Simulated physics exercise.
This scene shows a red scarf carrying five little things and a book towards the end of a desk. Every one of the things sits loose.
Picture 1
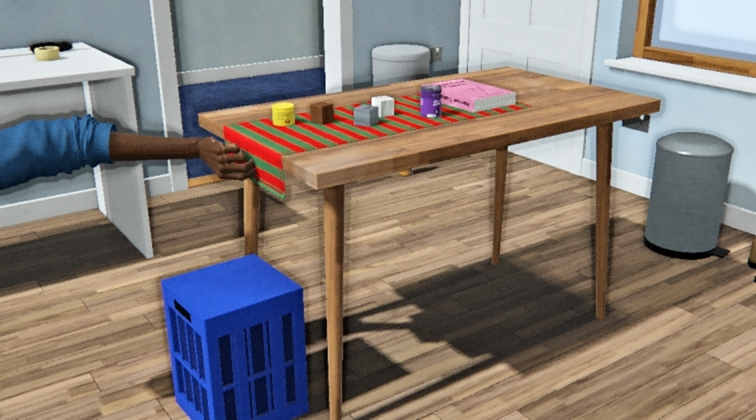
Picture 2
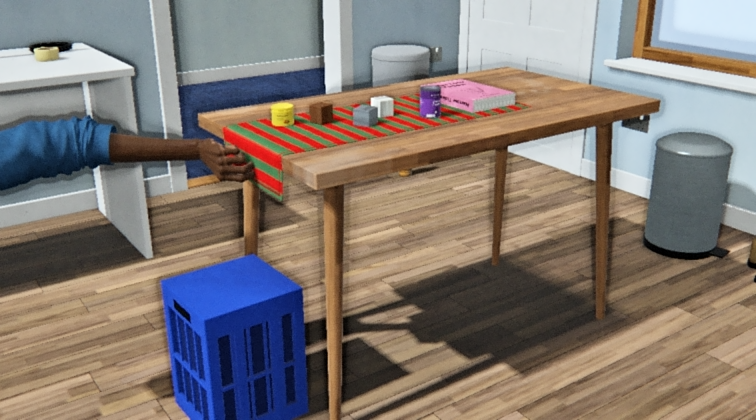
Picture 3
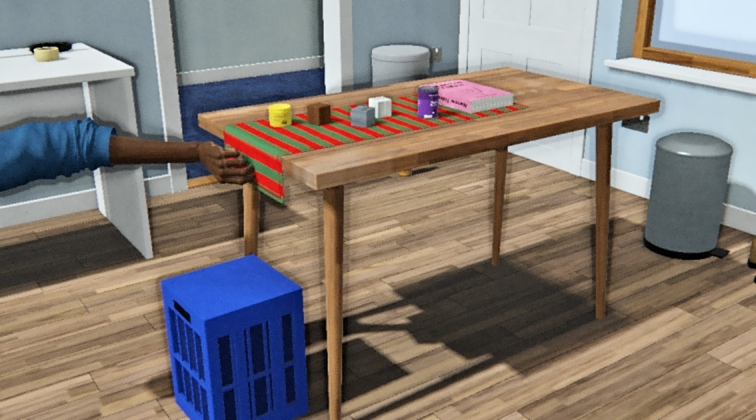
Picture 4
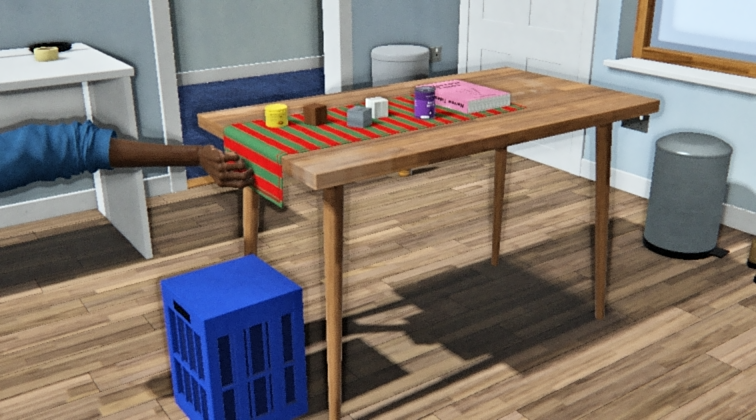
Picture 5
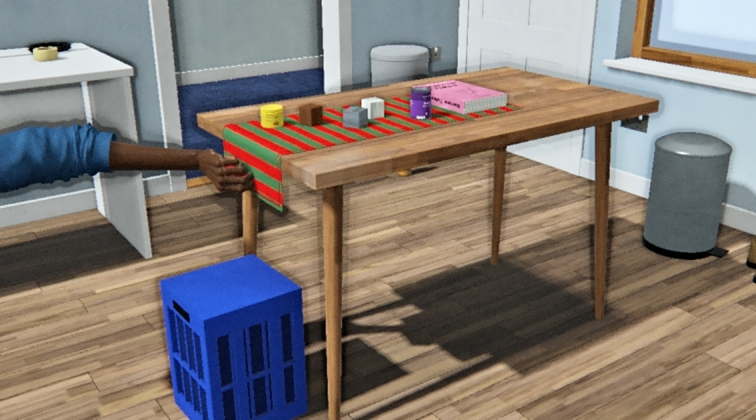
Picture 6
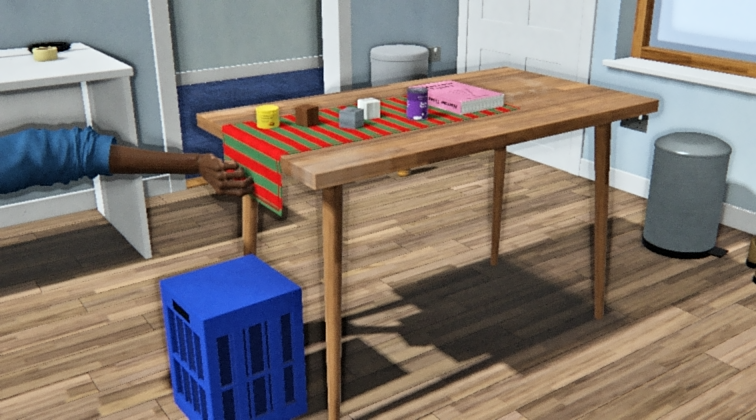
A striped red-and-green scarf lies along a wooden table in a blue-walled room, seen from slightly above. On it sit a yellow pot, brown, grey and white cubes, a purple can and a pink book, with a blue crate below. A blue-sleeved arm slowly draws the scarf a little farther over the table's left edge, and the things shift slightly left with it, the camera still.
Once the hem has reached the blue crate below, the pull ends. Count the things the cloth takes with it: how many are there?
Two.
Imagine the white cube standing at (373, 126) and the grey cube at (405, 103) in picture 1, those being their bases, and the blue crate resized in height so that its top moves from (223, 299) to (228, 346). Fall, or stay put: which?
The white cube? Lost. The grey cube? Safe.
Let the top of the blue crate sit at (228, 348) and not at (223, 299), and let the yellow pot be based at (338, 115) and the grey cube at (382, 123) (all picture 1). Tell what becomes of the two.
The yellow pot is carried off; the grey cube is carried off.
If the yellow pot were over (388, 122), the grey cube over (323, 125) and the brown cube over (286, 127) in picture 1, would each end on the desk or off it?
Here's the result: The yellow pot remains in place, the grey cube leaves the top and the brown cube leaves the top.
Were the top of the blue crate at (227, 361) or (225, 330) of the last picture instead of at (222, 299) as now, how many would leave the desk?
Count: 4, then 3.
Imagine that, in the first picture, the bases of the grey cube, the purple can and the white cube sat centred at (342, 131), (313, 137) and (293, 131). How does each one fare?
Fate of the grey cube: It goes; fate of the purple can: It goes; fate of the white cube: It goes.
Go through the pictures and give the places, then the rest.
The first frame shows hem (285, 199); yellow pot (283, 105); brown cube (322, 104); grey cube (366, 107); white cube (383, 98); purple can (431, 87); top of the crate (223, 299).
The second frame shows hem (283, 201); yellow pot (282, 106).
The third frame shows hem (284, 203); brown cube (319, 105).
The fourth frame shows hem (283, 208); grey cube (360, 109); top of the crate (223, 299).
The fifth frame shows hem (283, 212); white cube (373, 100).
The sixth frame shows hem (282, 216); yellow pot (267, 108); brown cube (307, 106); grey cube (352, 110); white cube (369, 100); purple can (418, 89).
Soon after, hem near (254, 248); yellow pot gone.
Then, hem on the crate; yellow pot and brown cube gone.
At rest, hem on the crate; yellow pot and brown cube gone. It carries off two.
